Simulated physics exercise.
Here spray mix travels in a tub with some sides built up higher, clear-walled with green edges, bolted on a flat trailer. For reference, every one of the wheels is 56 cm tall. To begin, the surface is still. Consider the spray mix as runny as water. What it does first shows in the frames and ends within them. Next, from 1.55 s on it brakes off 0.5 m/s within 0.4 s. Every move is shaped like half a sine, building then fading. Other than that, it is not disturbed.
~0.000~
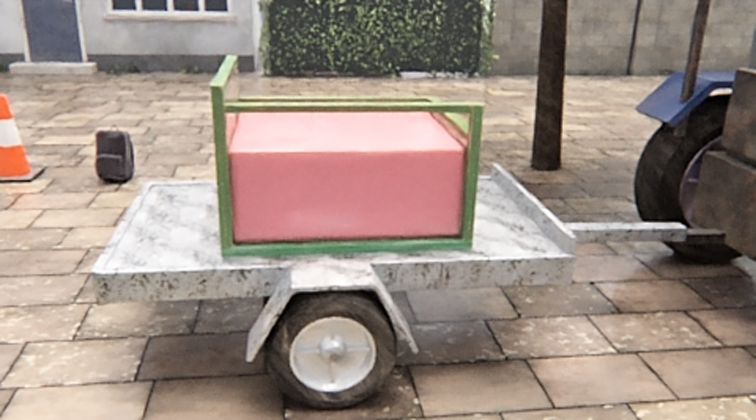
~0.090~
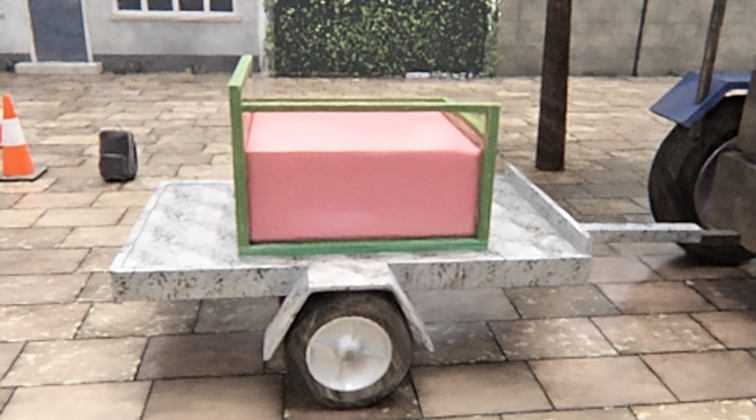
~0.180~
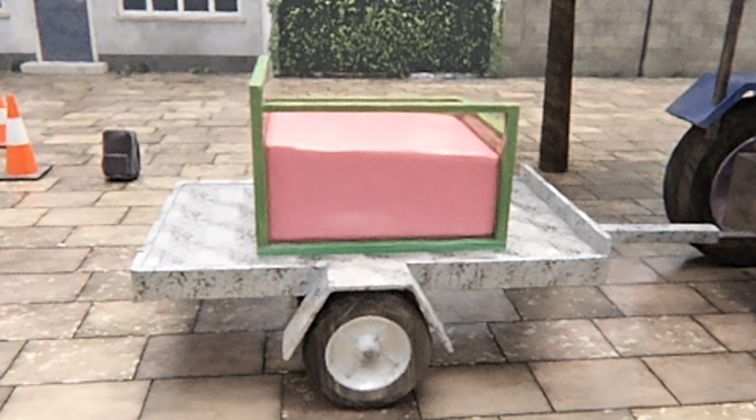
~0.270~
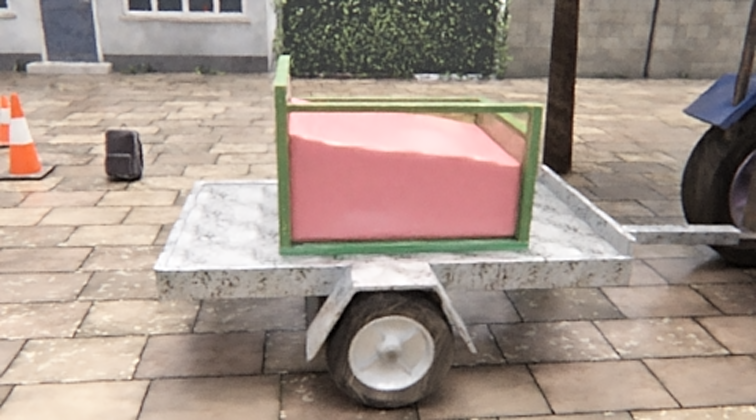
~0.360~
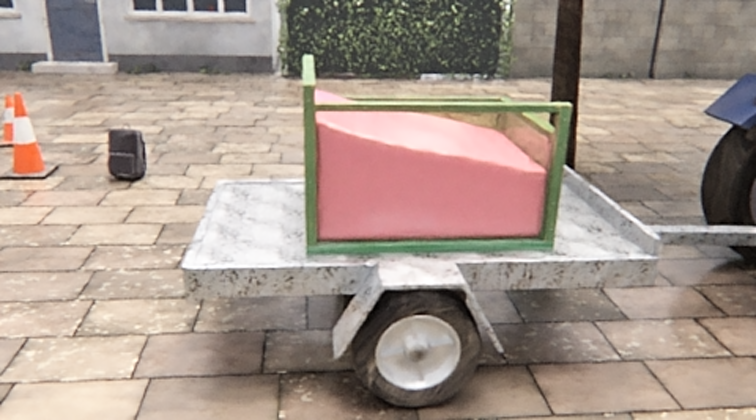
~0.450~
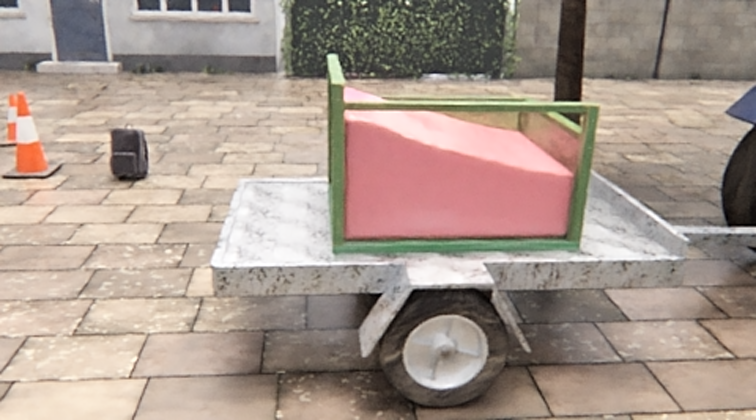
At the start, a flat grey trailer carries a clear-walled, green-edged tub of pink liquid, its surface level, across a paved yard behind a partly seen vehicle. As the trailer rolls to the right, the liquid begins to tilt, sinking at the right end and climbing steadily higher toward the left.
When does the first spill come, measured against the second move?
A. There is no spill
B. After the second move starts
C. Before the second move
(C) Before the second move.
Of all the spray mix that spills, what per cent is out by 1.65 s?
About 30 percent, give or take.
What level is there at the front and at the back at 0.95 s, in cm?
It reads roughly 50 cm up front and 36 cm at the back.
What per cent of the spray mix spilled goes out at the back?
I'd put it at about 0 percent of what spills.
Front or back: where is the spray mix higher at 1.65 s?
Rearward.
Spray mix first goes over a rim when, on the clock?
That comes at some 1.4 s.
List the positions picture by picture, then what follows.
In the first picture, the spray mix reaches (446, 145) at the front end; it reaches (246, 147) at the back end; no slope yet; the front is on the right, levels are read along the near wall; a wheel hub at (334, 360).
In the second picture, the spray mix reaches (463, 145) at the front end; it reaches (263, 146) at the back end; no slope yet.
In the third picture, the spray mix reaches (481, 149) at the front end; it reaches (282, 143) at the back end; it is heaped 2° towards the back.
In the fourth picture, the spray mix reaches (502, 160) at the front end; it reaches (305, 129) at the back end; it is heaped 9° towards the back.
In the fifth picture, the spray mix reaches (528, 164) at the front end; it reaches (332, 122) at the back end; it is heaped 12° towards the back.
In the sixth picture, the spray mix reaches (554, 167) at the front end; it reaches (360, 117) at the back end; it is heaped 14° towards the back; a wheel hub at (447, 358).
After 0.95 s it stands 36 cm high behind and 50 cm in front; all of it is still inside.
After 1.65 s it stands 52 cm high behind and 34 cm in front; 1 per cent has gone mostly over the front, some over the far side.
After 2.45 s it stands 35 cm high behind and 45 cm in front; 1 per cent has gone mostly over the front, some over the far side.
After 4.93 s 3 per cent has gone mostly over the front, some over the far side; the first of it left at about 1.35 s, and the second move began at 1.55 s.
